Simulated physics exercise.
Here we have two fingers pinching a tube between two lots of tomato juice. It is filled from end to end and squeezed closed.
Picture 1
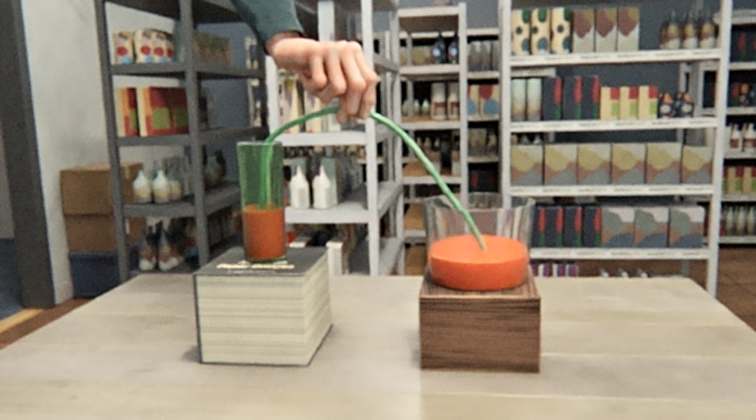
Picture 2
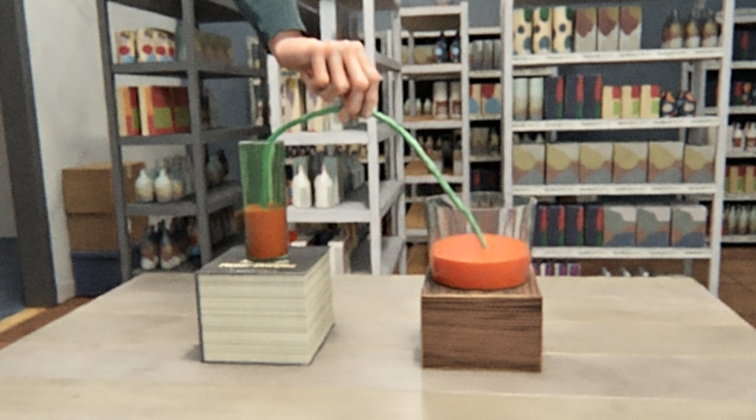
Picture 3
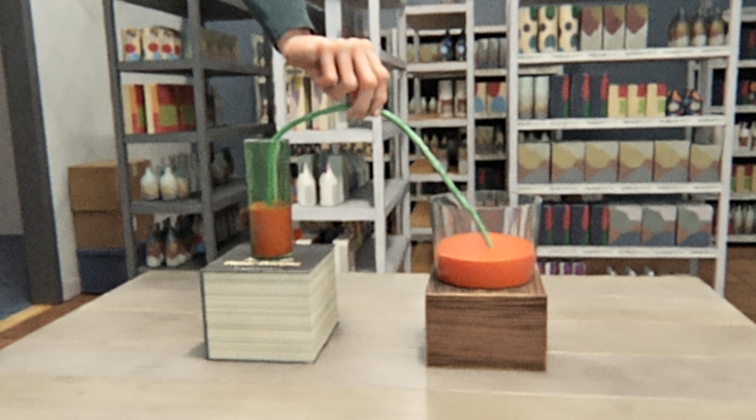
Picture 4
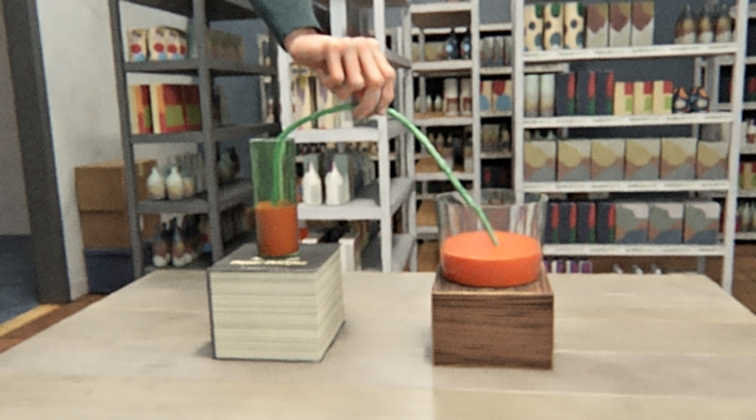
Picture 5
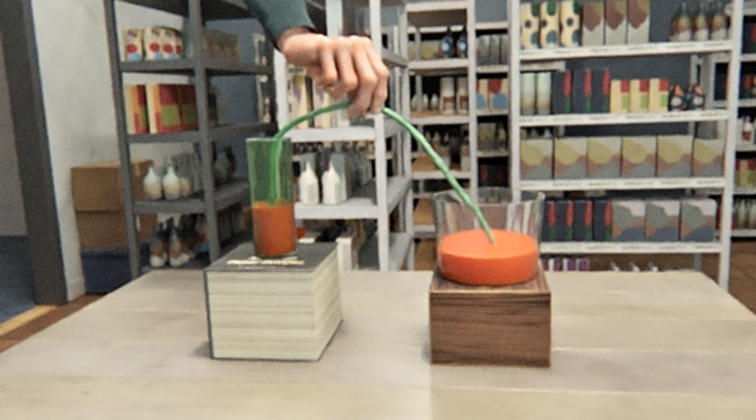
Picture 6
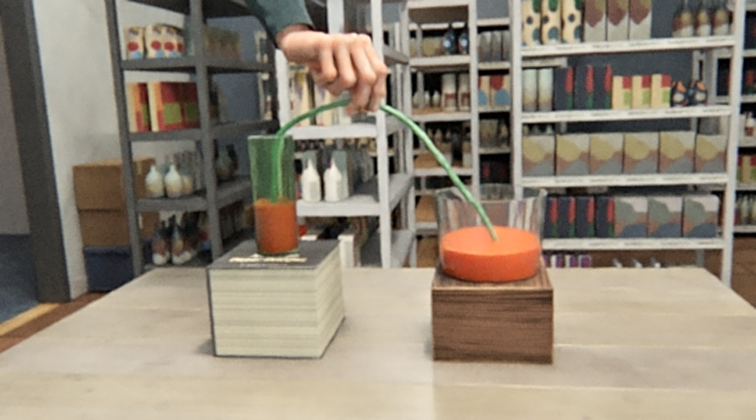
In a storeroom with stocked shelves, a hand pinching a green tube between two glass containers of orange-red liquid, staying nearly still.
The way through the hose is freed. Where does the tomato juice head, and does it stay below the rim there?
Flow is towards the right one, and the taker stays below its rim.
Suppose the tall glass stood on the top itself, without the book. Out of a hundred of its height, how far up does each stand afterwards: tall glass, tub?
Roughly 75 per cent, then 25 per cent.
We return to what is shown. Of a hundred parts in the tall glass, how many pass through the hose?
Roughly 80 per cent.
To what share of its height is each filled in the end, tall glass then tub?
In turn 10 and 40 per cent.
Shortly, the tall glass is about a third full; the tub is about a third full.
Then, the tall glass is nearly empty; the tub is about a third full.
At the finish, the tall glass is nearly empty; the tub is about half full; the two surfaces are level.
